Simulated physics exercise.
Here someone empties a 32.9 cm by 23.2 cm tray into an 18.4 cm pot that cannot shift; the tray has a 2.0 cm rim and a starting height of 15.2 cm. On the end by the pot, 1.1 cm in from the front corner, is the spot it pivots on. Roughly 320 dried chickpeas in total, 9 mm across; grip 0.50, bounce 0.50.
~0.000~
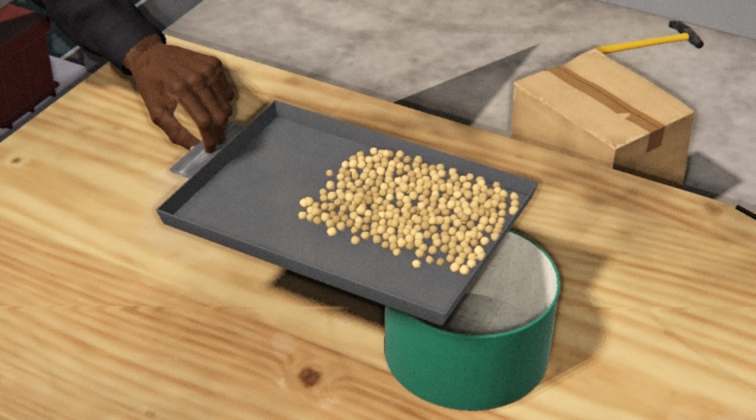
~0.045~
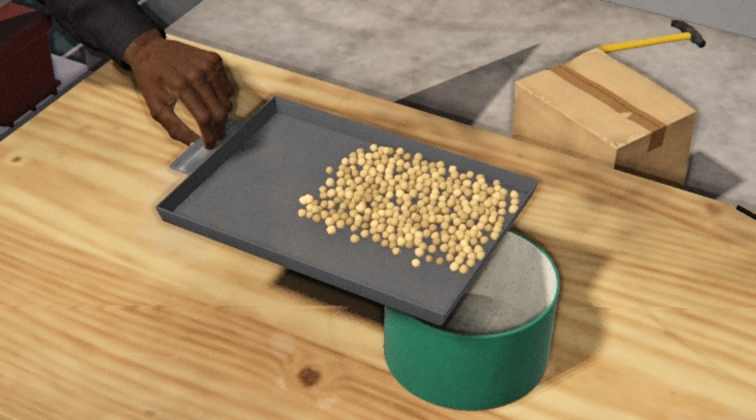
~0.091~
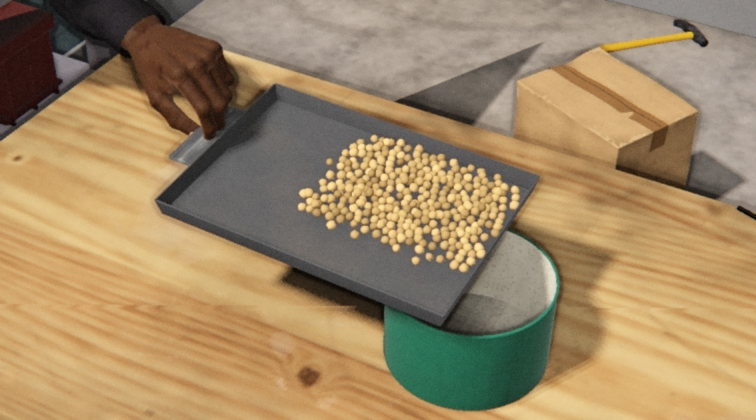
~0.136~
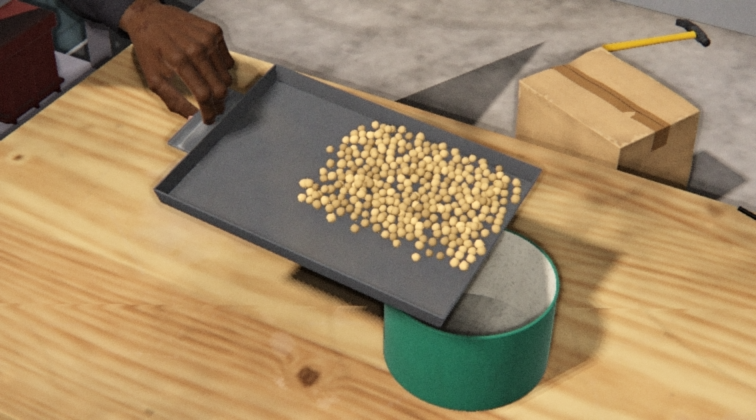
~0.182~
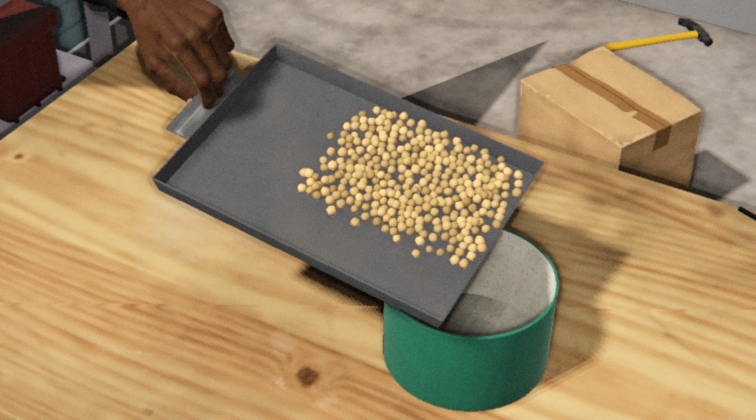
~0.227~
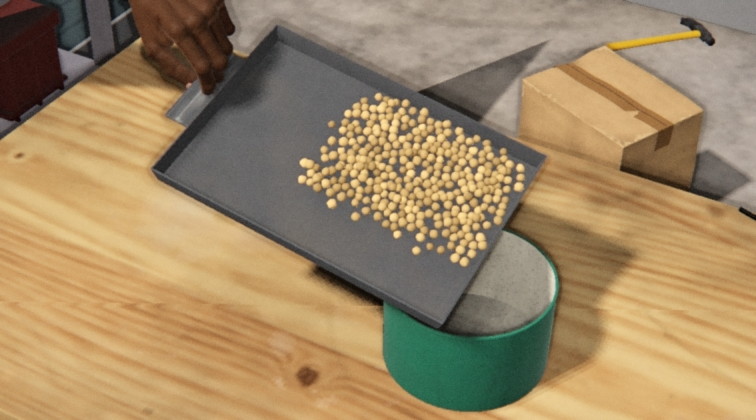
The footage shows a hand at the left raising the handle end of a dark gray tray of dried chickpeas above a wooden table, steadily steepening its slant toward a green pot, while the chickpeas stay clustered near the lower end.
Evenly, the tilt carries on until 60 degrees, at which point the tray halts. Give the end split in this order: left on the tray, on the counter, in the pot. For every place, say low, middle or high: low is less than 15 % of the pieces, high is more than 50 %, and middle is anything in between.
Here is the split: Tray: High; counter: Middle; pot: Low.
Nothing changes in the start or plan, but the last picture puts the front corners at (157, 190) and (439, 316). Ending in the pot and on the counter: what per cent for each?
The pot gets 0 and the counter 10.
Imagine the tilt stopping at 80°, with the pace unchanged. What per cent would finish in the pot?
I'd expect some 0 per cent in the pot.
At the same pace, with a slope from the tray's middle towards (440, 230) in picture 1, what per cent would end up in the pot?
My guess is roughly 0 percent.
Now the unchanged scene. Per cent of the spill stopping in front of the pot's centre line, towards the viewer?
100 %.
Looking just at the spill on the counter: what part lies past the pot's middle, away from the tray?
Some 90 per cent.
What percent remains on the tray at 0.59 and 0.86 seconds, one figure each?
In turn: 100, 80.
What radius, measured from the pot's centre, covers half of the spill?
Distance: Some 22 cm.
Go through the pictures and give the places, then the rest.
In the first frame, tray tilt 0 degrees, front corners at (162, 209) and (442, 310); middle of the pieces at (408, 206); pot at (472, 276).
In the second frame, tray tilt 1 degrees, front corners at (162, 206) and (442, 310); middle of the pieces at (408, 204).
In the third frame, tray tilt 4 degrees, front corners at (161, 199) and (441, 311), lowest corner right front; middle of the pieces at (408, 199).
In the fourth frame, tray tilt 8 degrees, front corners at (160, 188) and (441, 313), lowest corner right front; middle of the pieces at (409, 190).
In the fifth frame, tray tilt 12 degrees, front corners at (158, 177) and (441, 315), lowest corner right front; middle of the pieces at (410, 182).
In the sixth frame, tray tilt 17 degrees, front corners at (157, 167) and (440, 318), lowest corner right front; middle of the pieces at (411, 174); pot at (471, 277). The tray's pace is about 100 degrees a second.
After 0.44 s, tilt 39 degrees; the tray holds 100 %, the pot 0 %.
After 0.59 s, tilt 54 degrees; the tray holds 100 %, the pot 0 %.
Then, at 0.86 s, tilt 60 degrees; the tray holds 80 %, the pot 0 %.
In the end, at 1.7 s, tray 70 %, counter 30 %, pot 0 %.
